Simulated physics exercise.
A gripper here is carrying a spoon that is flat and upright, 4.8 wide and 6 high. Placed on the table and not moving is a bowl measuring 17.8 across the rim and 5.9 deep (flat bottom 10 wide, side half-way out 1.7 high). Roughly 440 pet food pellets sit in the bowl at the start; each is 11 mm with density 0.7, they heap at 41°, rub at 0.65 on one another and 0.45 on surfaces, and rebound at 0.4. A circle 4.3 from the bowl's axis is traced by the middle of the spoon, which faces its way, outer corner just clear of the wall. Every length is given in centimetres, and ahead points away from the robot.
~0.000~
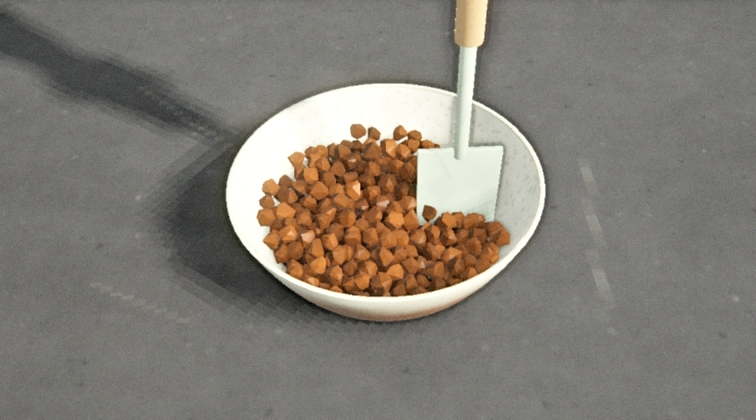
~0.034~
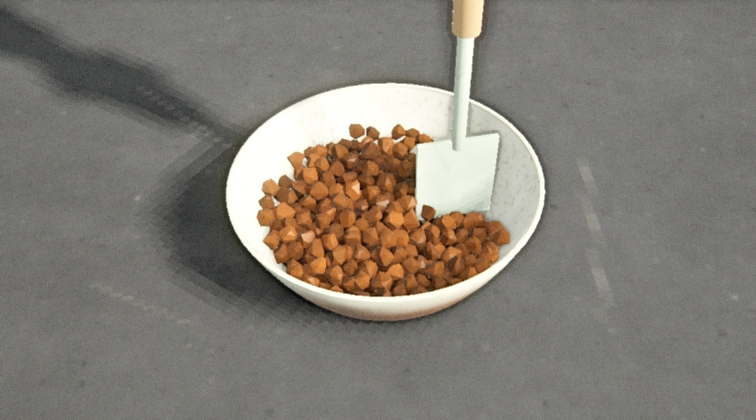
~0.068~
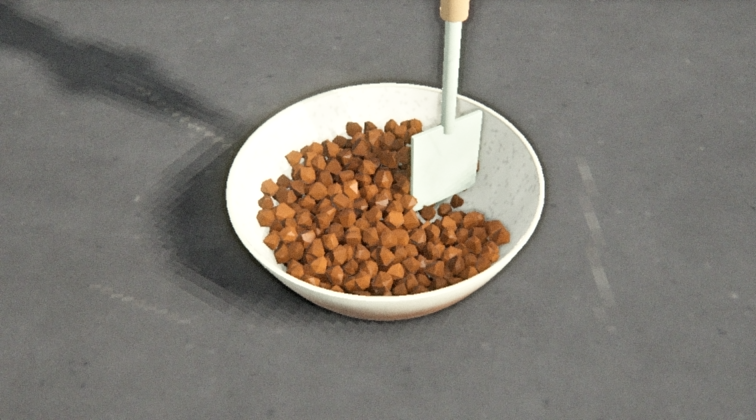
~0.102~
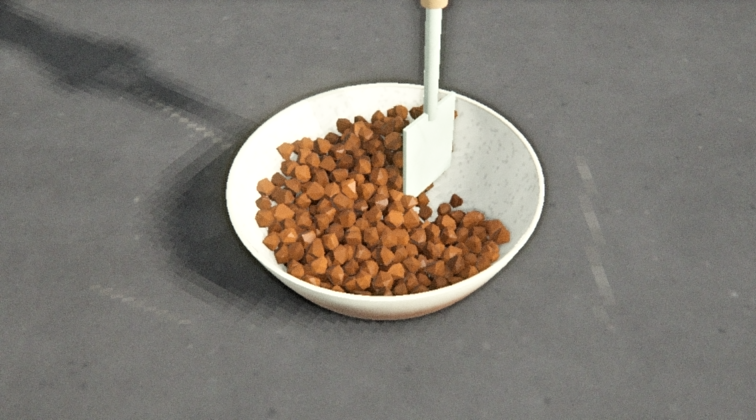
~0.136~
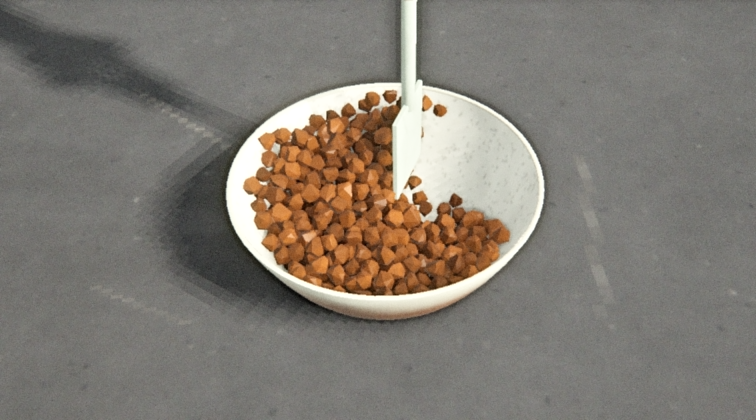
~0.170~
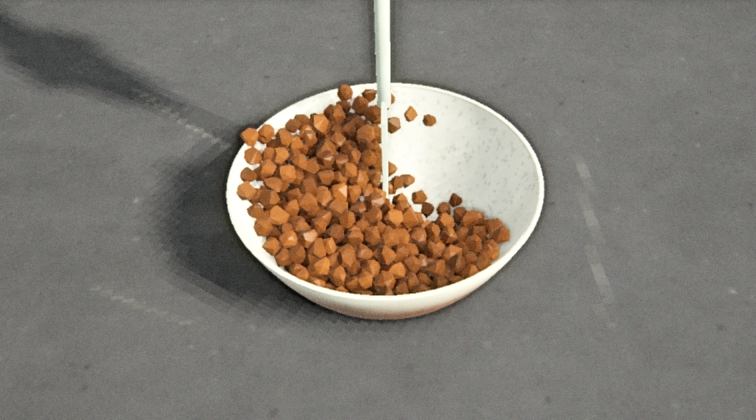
A pale, flat-bladed spoon with a wooden handle starts at the right side of a white bowl of brown pellets and sweeps toward the back, turning edge-on as it moves left. The pellets bunch up along the back and left side, leaving bare bowl behind the blade, while the bowl stays still.
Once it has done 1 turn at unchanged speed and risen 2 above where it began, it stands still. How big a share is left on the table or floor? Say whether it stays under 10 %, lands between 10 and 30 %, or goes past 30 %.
It lands between 10 and 30 %.
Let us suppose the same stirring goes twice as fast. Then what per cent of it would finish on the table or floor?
My guess is about 40 per cent.
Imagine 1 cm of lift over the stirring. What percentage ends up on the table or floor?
25 %.
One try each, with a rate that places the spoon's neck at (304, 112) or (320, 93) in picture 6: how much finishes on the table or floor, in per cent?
First try: About 40 %; second try: About 35 %.
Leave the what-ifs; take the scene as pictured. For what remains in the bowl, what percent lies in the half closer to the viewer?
About 40 %.
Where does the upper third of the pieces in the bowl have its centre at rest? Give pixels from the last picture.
I'd say close to (437, 169).
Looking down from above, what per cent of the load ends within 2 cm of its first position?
Roughly 10 percent of the load.
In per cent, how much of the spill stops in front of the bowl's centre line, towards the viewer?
Some 70 per cent.
By 0.35 s, 191° round, highest piece 9 above the table; 409 in the bowl, 8 on the table or floor, 23 in flight or on the tool.
By 0.53 s, 296° round, highest piece 8 above the table; 369 in the bowl, 62 on the table or floor, 9 in flight or on the tool.
By 0.82 s, 0° round, highest piece 7 above the table; 343 in the bowl, 97 on the table or floor.
By 1.52 s, 0° round, highest piece 7 above the table; 343 in the bowl, 97 on the table or floor.
Final count, 343 in the bowl, 97 on the table or floor. That is 22 % on the table or floor.
